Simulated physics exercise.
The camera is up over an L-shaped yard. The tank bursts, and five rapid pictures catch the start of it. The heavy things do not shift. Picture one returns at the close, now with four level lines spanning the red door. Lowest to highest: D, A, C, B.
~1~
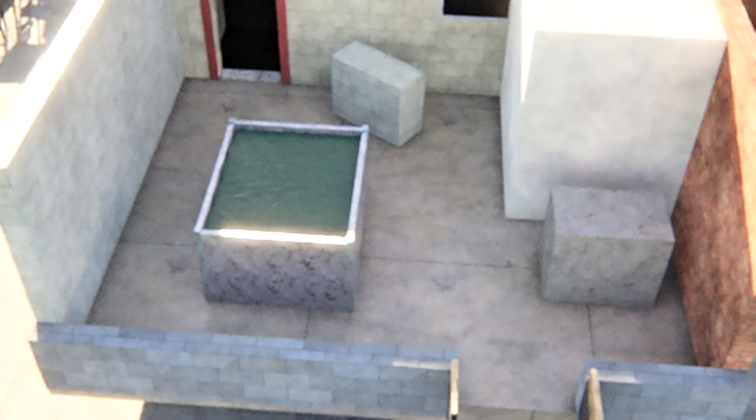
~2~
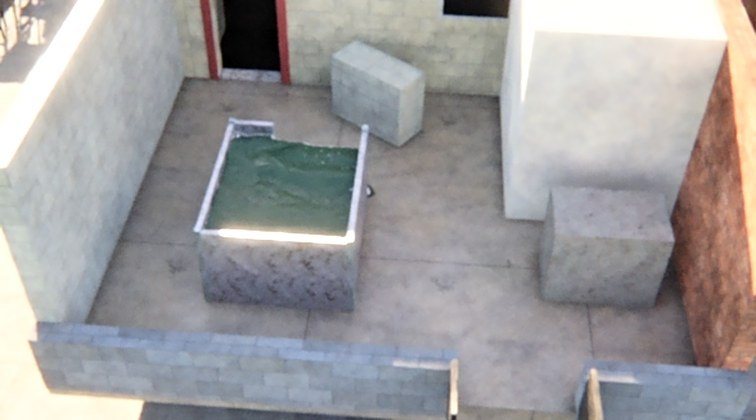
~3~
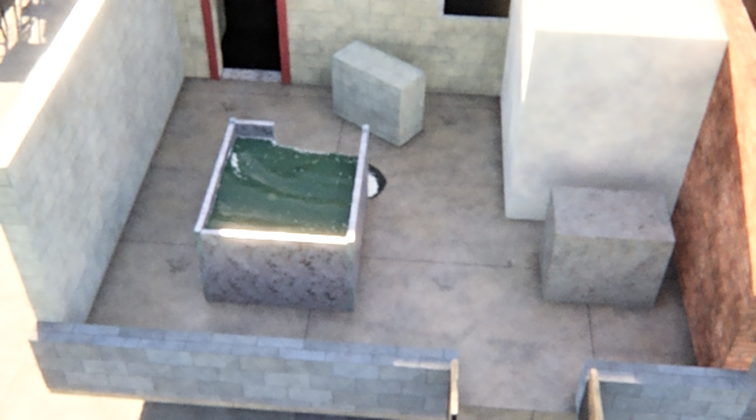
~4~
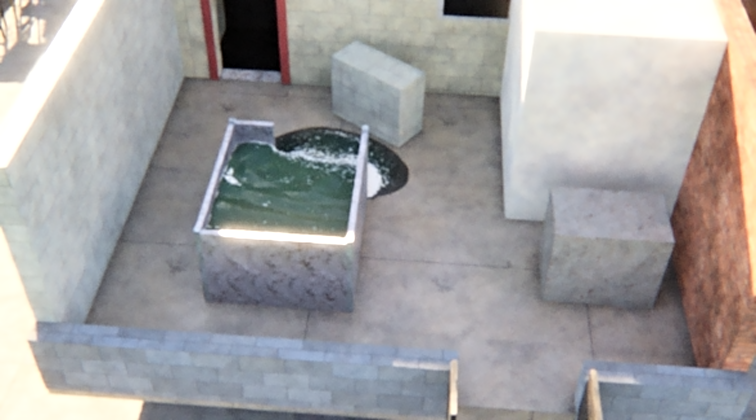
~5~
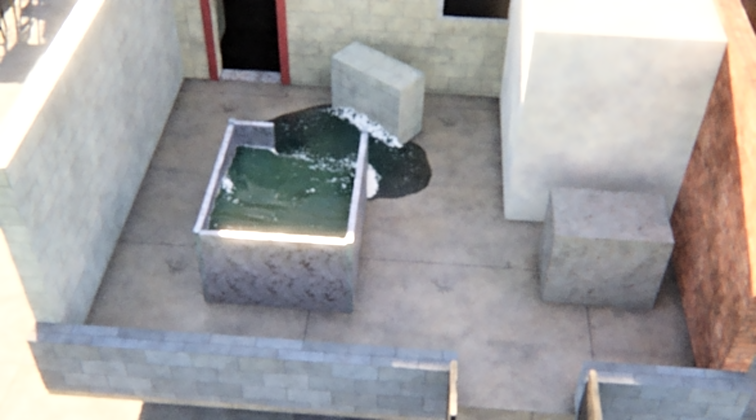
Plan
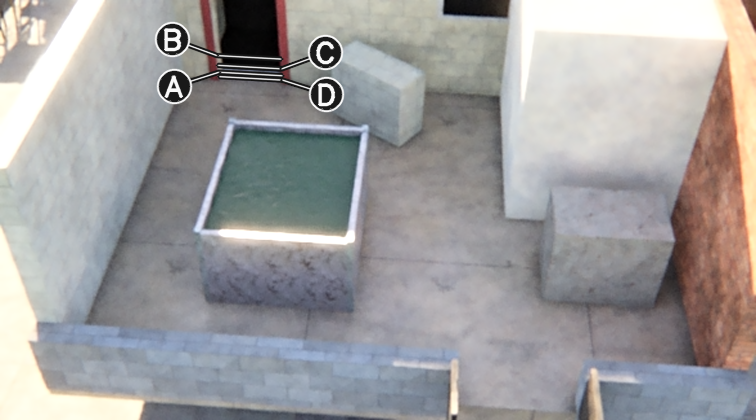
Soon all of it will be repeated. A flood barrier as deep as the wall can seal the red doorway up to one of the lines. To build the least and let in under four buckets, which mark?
Line B just does it.
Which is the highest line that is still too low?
C.
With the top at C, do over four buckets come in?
Yes, that goes wrong.
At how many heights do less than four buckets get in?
One of them.
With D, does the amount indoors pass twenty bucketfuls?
Yes.
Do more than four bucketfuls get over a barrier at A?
Yes.
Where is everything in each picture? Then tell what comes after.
The first frame shows water in the tank at rest, its middle at (287, 183); foot of the red doorway at (251, 81); open gate at (522, 351).
In the second frame, water covers 1 % of the ground, its front hidden from here.
In the third frame, water covers 4 % of the ground, its front hidden from here.
The fourth frame shows front seen at (398, 166), 8 % of the ground wet.
The fifth frame shows front seen at (319, 108), 13 % of the ground wet.
On the marked copy, A at (250, 74); B at (248, 57); C at (249, 67); D at (250, 78); from the bottom up D, A, C, B.
Choosing A, dozens of bucketfuls pour in.
Choosing B, a splash gets over, under a bucket.
Choosing C, about 9 bucketfuls get in.
Choosing D, dozens of bucketfuls pour in.
